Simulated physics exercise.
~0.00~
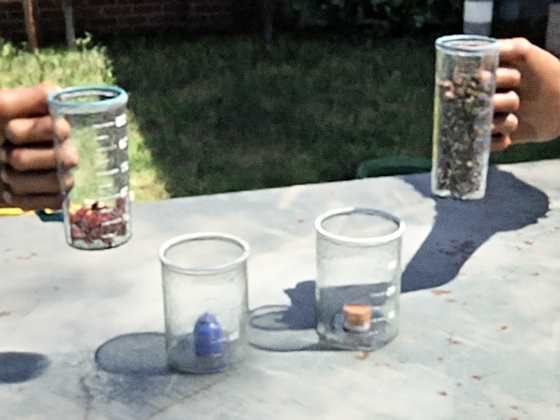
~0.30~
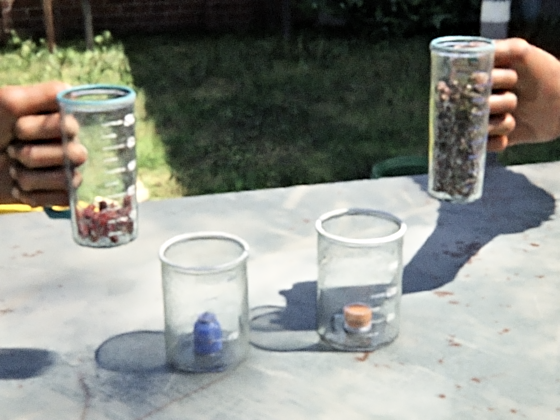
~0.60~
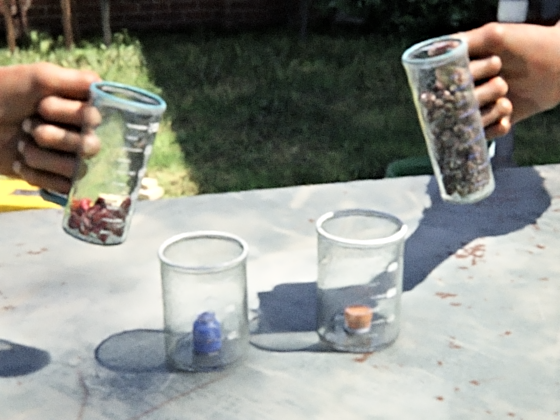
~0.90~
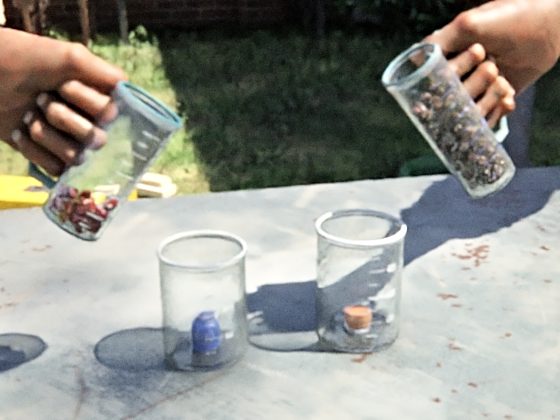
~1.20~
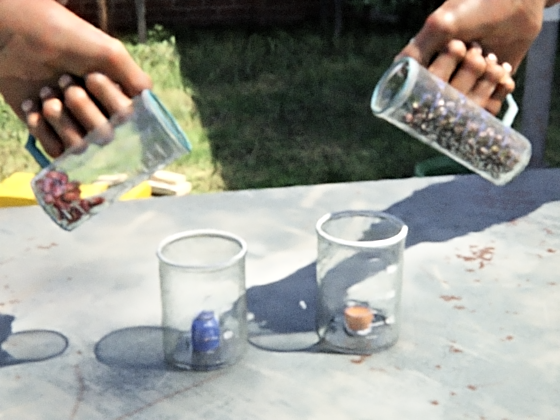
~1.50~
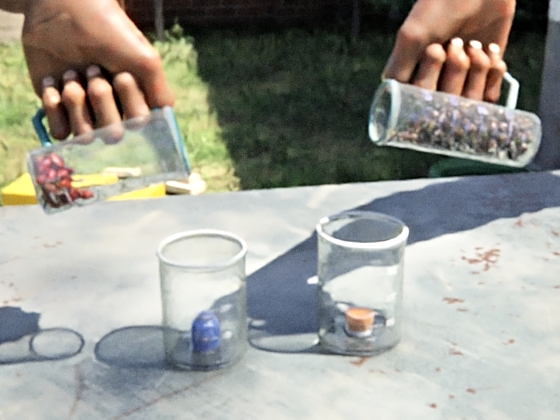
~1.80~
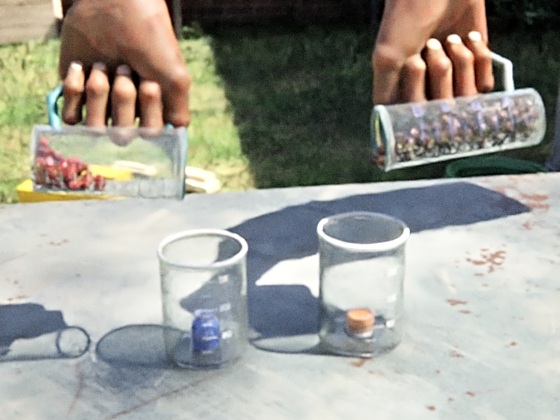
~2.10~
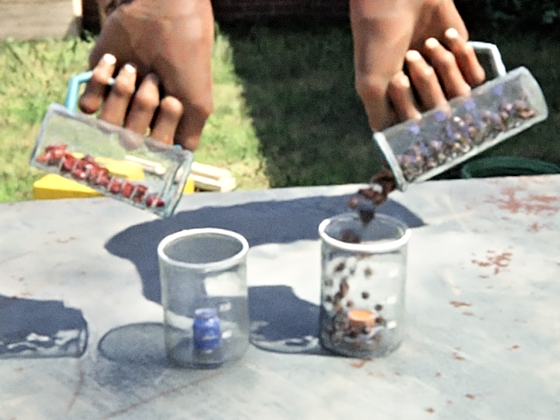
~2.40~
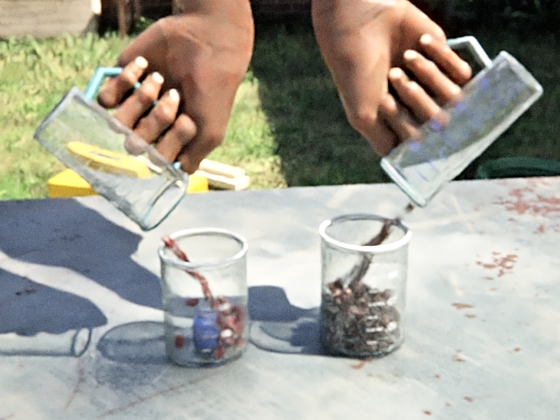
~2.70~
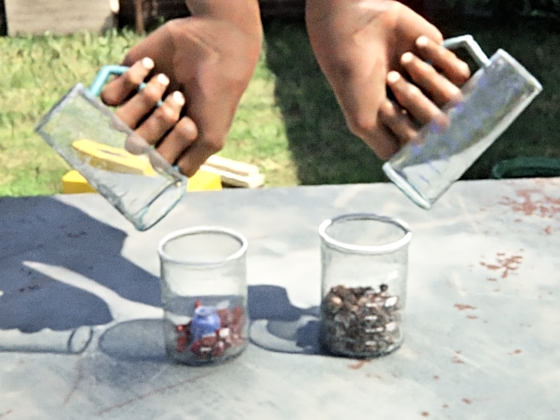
We see two hands tip clear cups over two glass beakers on an outdoor table, pouring small reddish pieces into the left and a larger load of dark pieces into the right, until the cups are empty, the blue object still shows, and the orange one is buried.
